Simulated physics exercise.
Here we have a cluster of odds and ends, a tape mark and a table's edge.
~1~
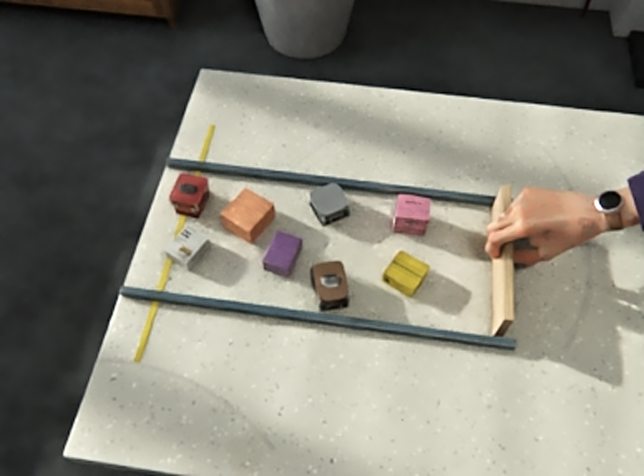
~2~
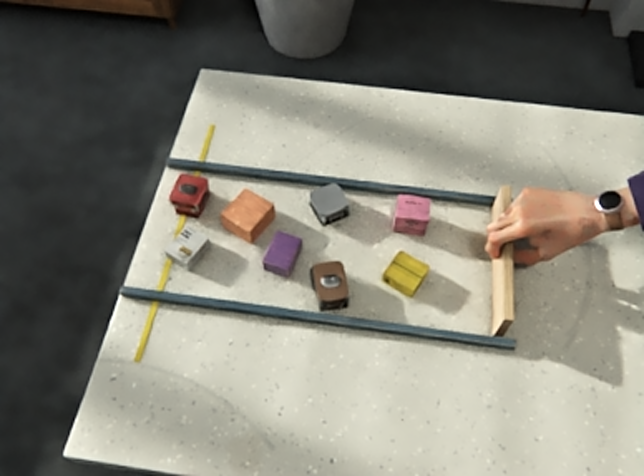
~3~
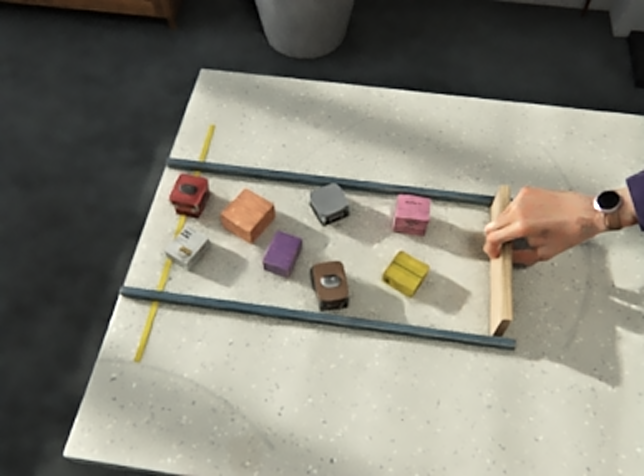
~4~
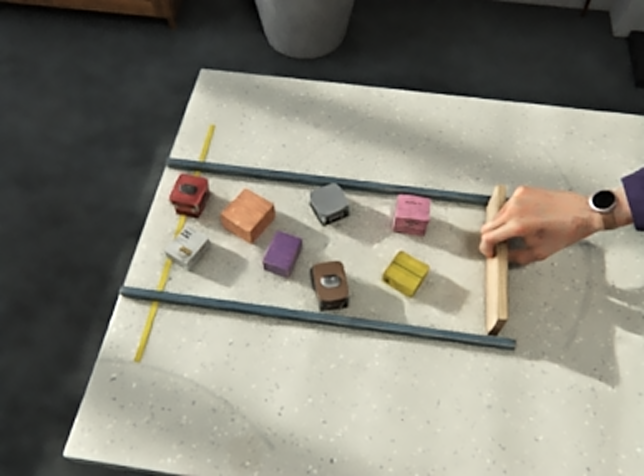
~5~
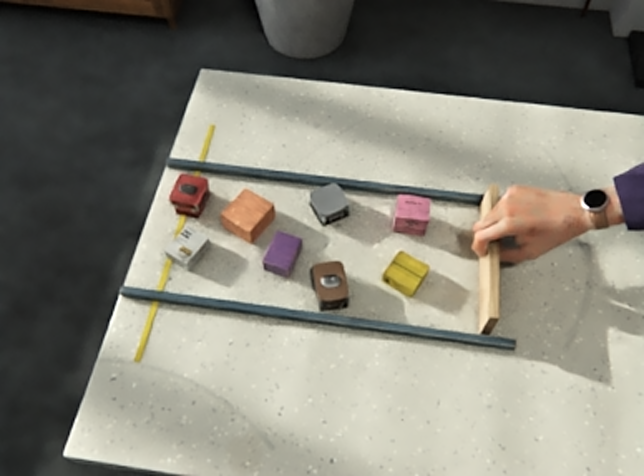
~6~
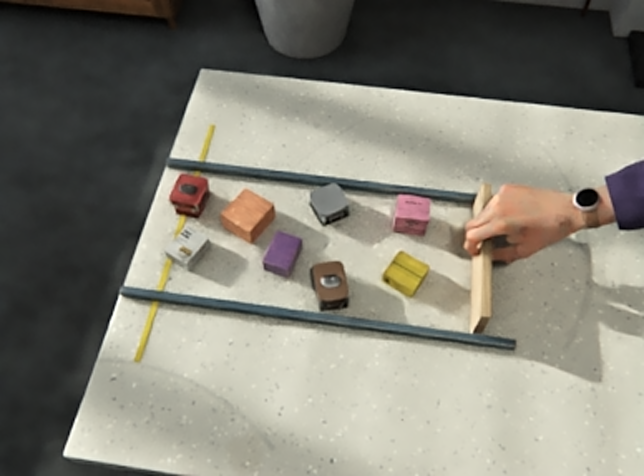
On a speckled table, a hand slides a wooden board slightly left toward scattered blocks.
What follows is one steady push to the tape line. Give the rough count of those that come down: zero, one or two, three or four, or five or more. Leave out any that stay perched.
Here the number that fall off is five or more.
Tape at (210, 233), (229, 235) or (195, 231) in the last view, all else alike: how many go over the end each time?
Try by try, 2, 0 and 2.
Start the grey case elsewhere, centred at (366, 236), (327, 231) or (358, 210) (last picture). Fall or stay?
In that order, it holds on; holds on; comes down.
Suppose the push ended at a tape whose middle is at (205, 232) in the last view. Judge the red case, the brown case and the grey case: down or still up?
The red case comes down; the brown case stays on; the grey case holds on.
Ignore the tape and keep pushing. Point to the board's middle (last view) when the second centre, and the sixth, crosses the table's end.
About (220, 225), then (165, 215).
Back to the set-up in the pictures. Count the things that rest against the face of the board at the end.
3 of them.
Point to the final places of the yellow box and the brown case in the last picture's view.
First (155, 243), then (141, 273).
Soon after, none off yet; red case at rest near (191, 196); white box at rest near (188, 248); orange block at rest near (248, 216).
In the end, the number that fall off is five or more; gone, grey case, purple block, orange block, white box and red case.
